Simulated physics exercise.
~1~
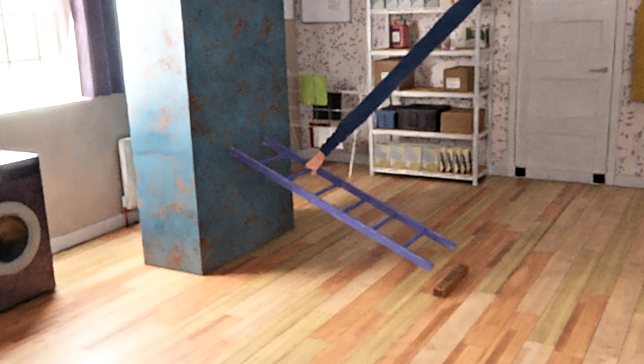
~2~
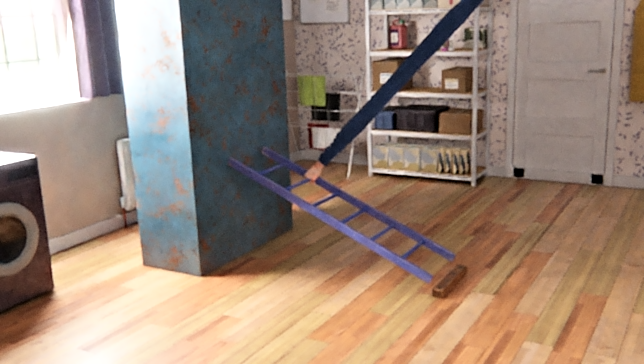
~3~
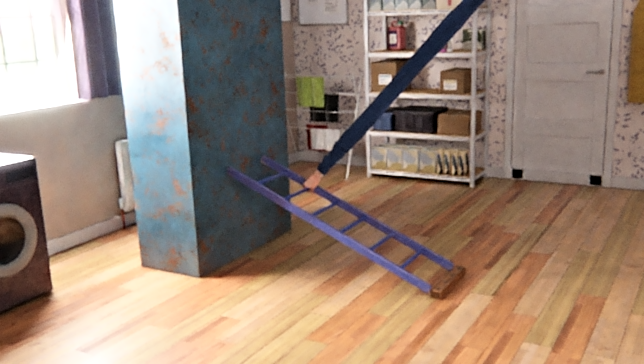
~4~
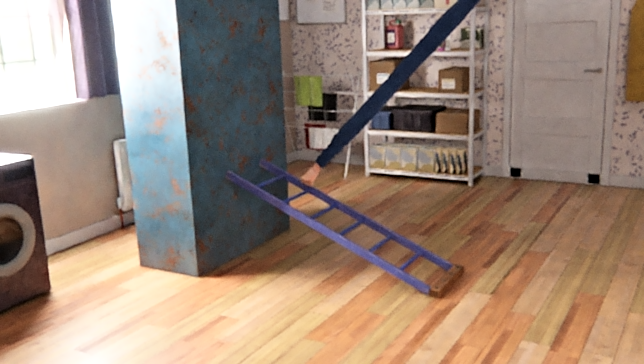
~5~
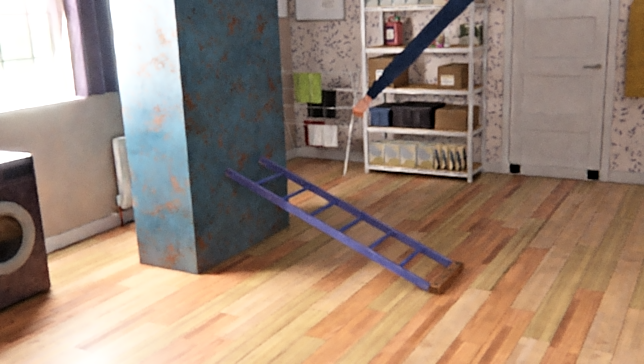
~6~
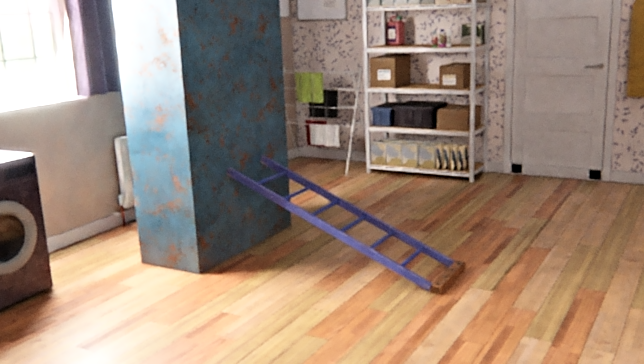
A hand at the end of a long dark-blue sleeve lowered a blue ladder against a rusty blue pillar until its foot met a small wooden block on the floor, then let go and drew away, and the ladder stayed leaning there.
